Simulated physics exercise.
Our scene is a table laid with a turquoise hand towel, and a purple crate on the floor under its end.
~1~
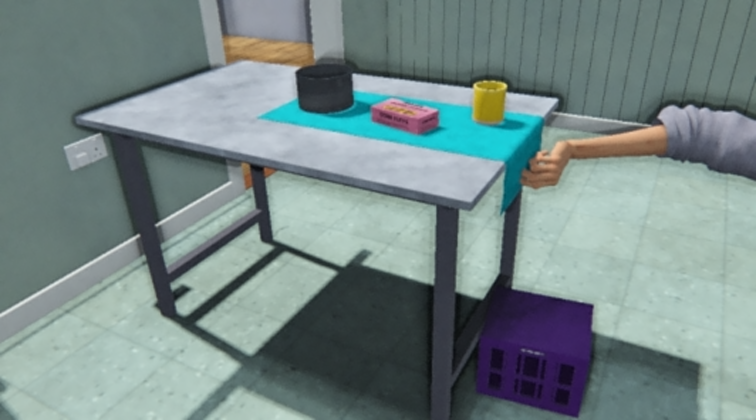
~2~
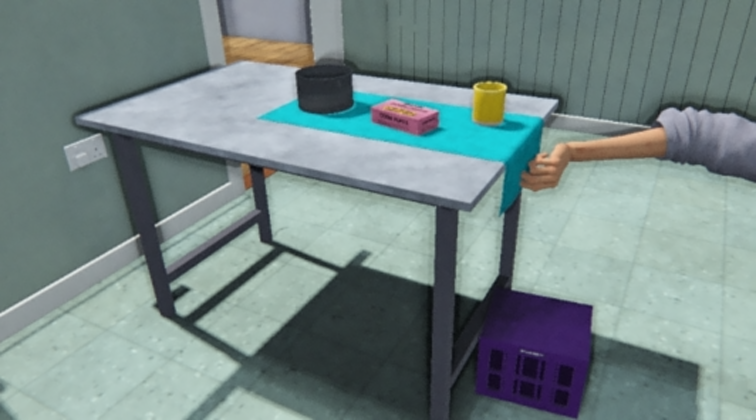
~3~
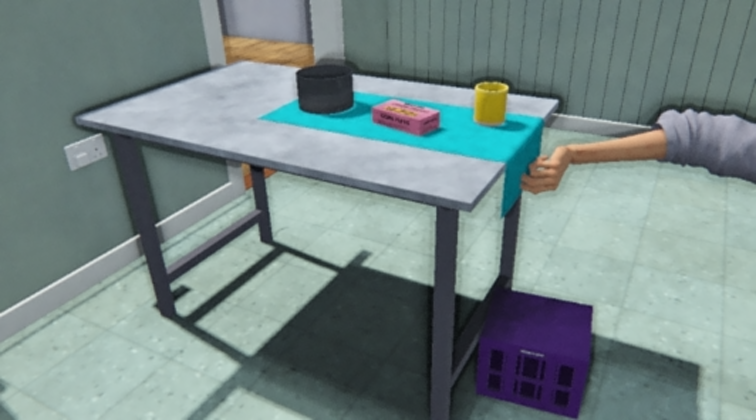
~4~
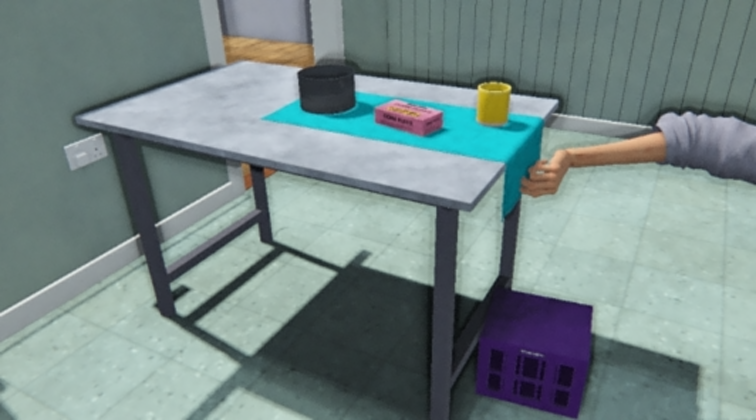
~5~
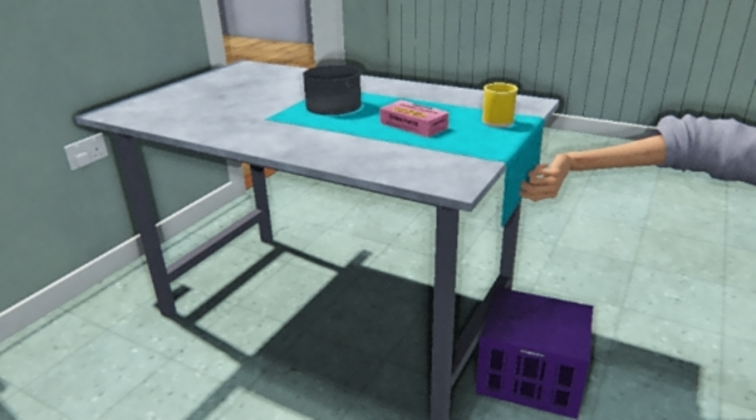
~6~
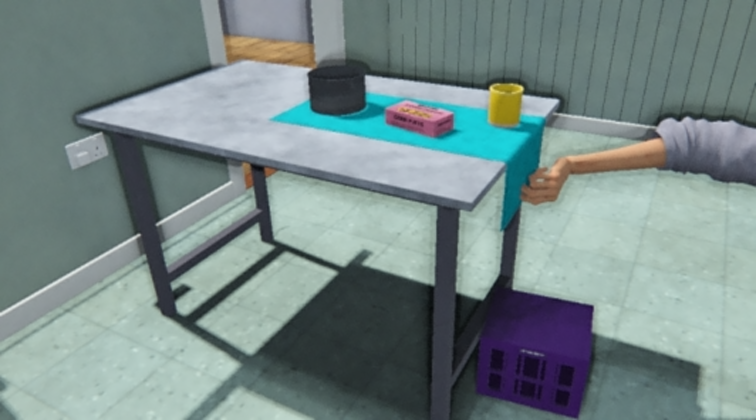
At a grey table, a hand slowly pulling a turquoise cloth slightly rightward, the pot, pink packet and yellow mug shifting with it.
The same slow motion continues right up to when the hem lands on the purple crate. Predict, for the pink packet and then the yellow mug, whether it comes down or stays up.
My prediction: The pink packet comes down; the yellow mug comes down.
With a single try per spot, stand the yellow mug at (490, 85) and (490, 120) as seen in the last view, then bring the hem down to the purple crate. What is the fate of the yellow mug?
For the first case it does not leave, and for the second case it ends up off.
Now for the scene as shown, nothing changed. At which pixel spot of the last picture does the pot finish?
It ends up near (453, 106).
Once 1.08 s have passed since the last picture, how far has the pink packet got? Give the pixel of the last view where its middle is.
It is roughly at (491, 130).
Then, 0.42 s after the last picture, hem going down; packet carried along near (446, 123); mug carried along near (535, 110).
Then, 1.08 s after the last picture, hem going down; packet carried along near (491, 130); mug down below near (566, 282).
Then, 1.76 s after the last picture, hem on the crate; packet down below near (552, 269); mug down below near (566, 282).
At rest, hem on the crate; packet down below near (553, 304); mug down below near (566, 282). The pink packet is carried off the end and the yellow mug falls off.
